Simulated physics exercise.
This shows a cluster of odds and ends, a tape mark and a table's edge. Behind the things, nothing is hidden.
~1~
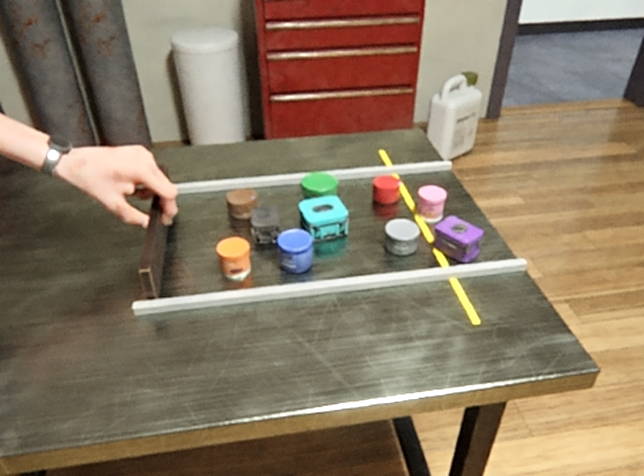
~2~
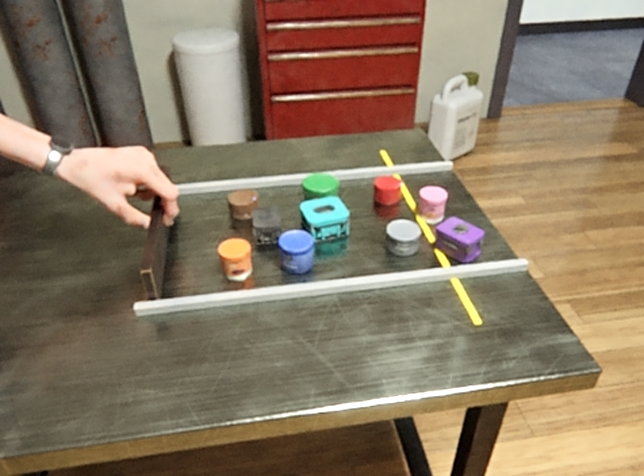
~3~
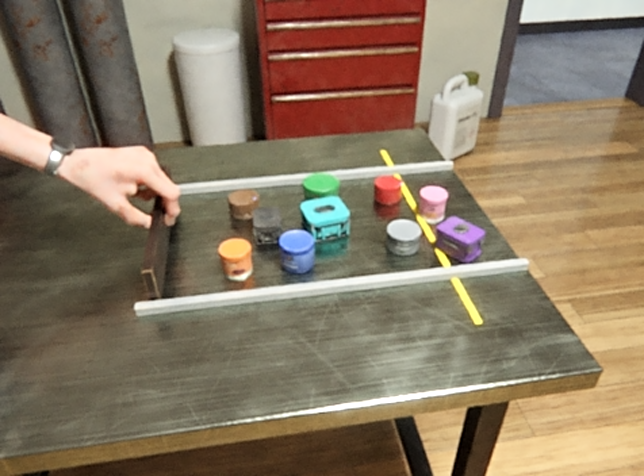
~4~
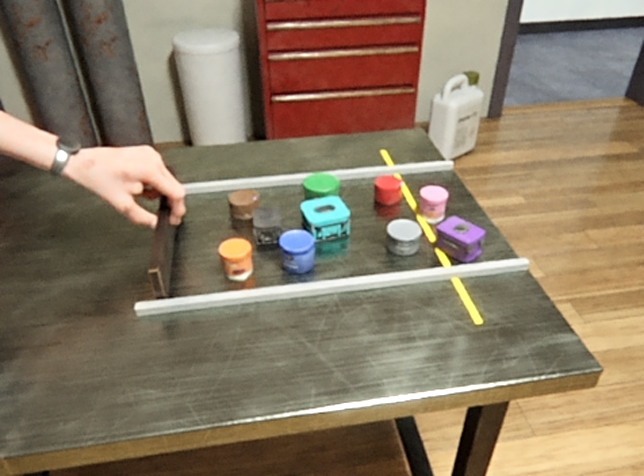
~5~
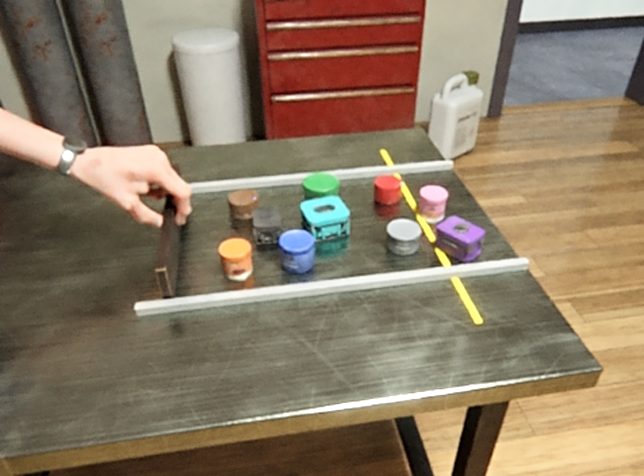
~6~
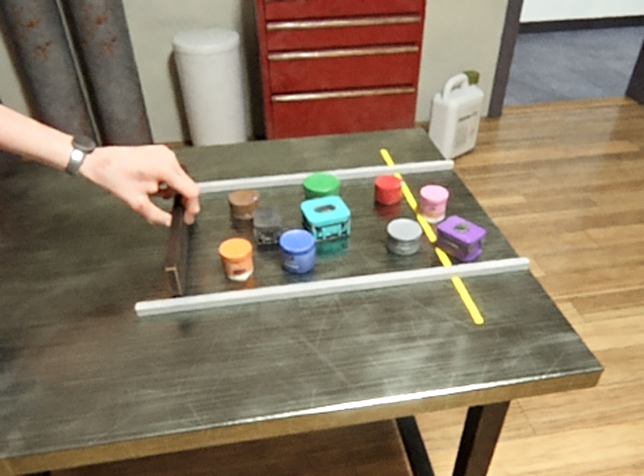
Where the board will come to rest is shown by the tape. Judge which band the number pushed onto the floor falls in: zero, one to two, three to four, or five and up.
Turns out the ones that don't stay up top number one or two.
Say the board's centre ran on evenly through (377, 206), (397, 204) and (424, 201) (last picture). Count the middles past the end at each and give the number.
Counts: 0, 0, 1.
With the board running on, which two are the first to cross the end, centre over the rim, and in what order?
The pink pot first, then the purple case.
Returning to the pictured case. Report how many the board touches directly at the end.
My count gives 5.
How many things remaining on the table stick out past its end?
Number: 1.
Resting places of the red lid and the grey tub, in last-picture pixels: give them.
The red lid ends at (446, 183) and the grey tub at (448, 227).
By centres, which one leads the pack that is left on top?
The purple case finishes nearest.
Soon after, none off yet; purple case at rest near (459, 239); pink pot at rest near (433, 204); red lid at rest near (388, 189).
Then, none off yet; purple case moved a little near (478, 237); pink pot moved about its own width near (462, 200); red lid moved about its own width near (416, 186).
At rest, the number that fall off is one or two; fallen, pink pot.
